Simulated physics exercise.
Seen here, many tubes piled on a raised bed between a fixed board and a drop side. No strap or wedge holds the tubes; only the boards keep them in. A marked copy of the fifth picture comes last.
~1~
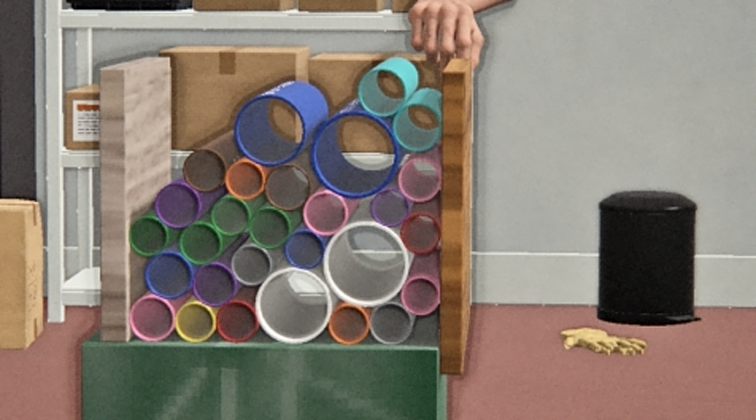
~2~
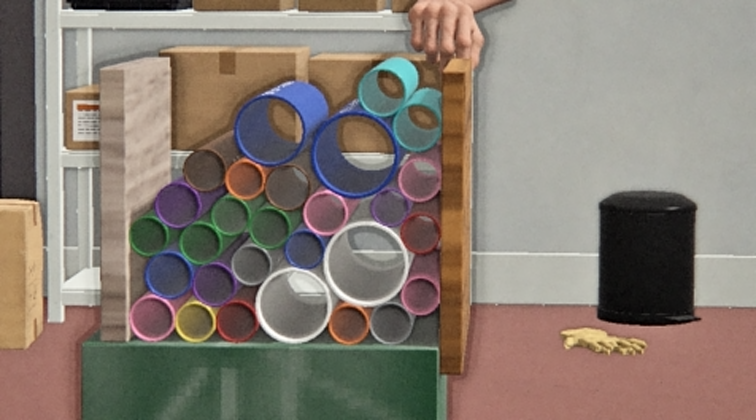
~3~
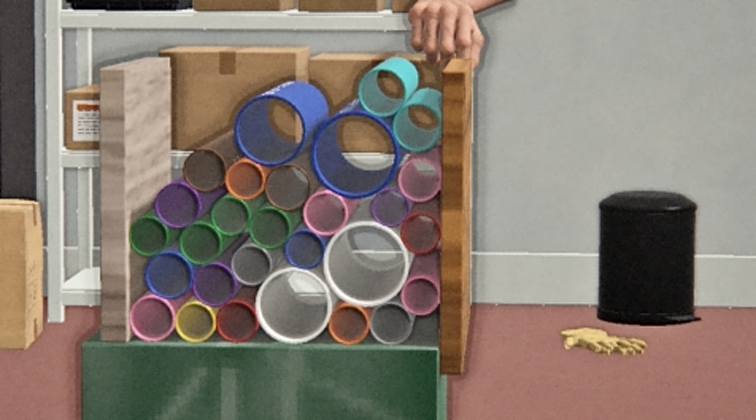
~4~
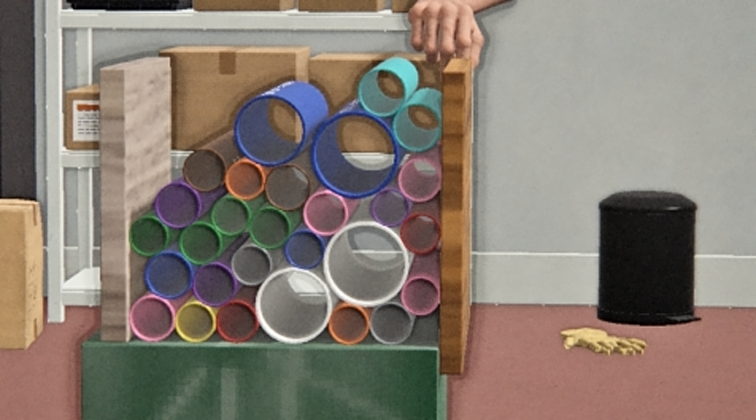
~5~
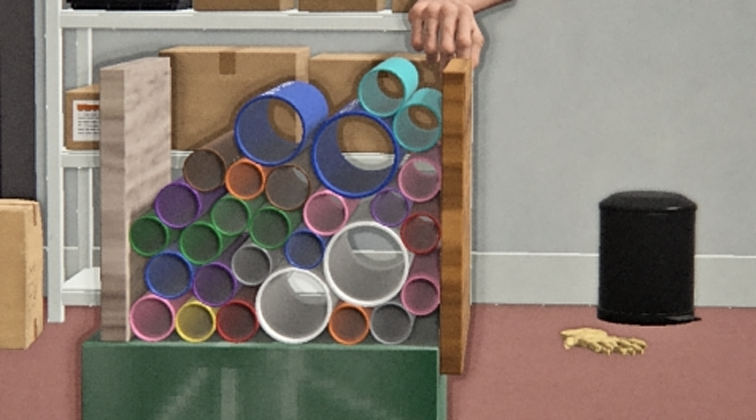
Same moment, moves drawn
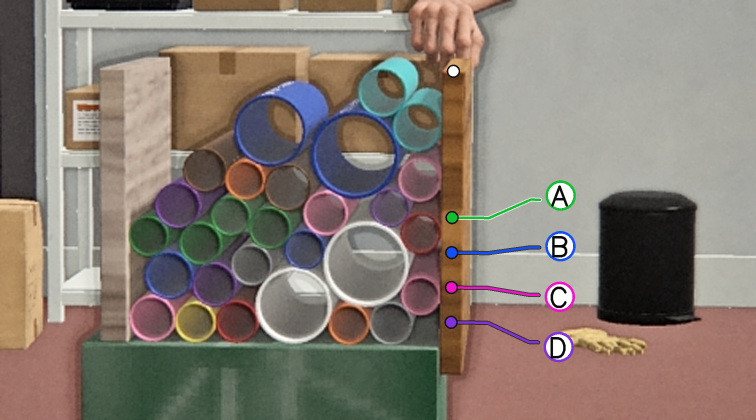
In the video, a hand rests on top of the right wooden board beside a stack of colourful tubes piled between two upright boards on a green base, with a black bin and gloves nearby; nothing visibly moves.
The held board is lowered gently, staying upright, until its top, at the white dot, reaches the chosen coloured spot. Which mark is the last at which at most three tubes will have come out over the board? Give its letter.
Stop at B.
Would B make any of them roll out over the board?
Yes, at B.
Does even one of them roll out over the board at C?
At C: Yes.
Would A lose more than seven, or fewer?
At A, fewer than seven.
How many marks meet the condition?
Two of them.
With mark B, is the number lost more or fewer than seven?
It loses fewer than seven.
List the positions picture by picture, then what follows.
In the first frame, a pink tube (325, 214); a green tube (148, 236); a turquoise tube (417, 127).
In the second frame, a turquoise tube (417, 127); side board (457, 203).
In the third frame, a pink tube (152, 319); a grey tube (391, 323).
In the fourth frame, a grey tube (252, 265); a pink tube (325, 214).
In the fifth frame, a green tube (148, 236); a turquoise tube (417, 127); side board (457, 203).
On the marked copy, A at (452, 218); B at (452, 253); C at (451, 287); D at (451, 323); the white dot at (453, 71).
Taking B. A third of the way, top of the board (442, 153).
Two thirds of the way, top of the board (441, 247).
When it is over, top of the board (441, 251), two out over the board.
As for the rest, A none out over the board; C more than three out over the board; D more than three out over the board.
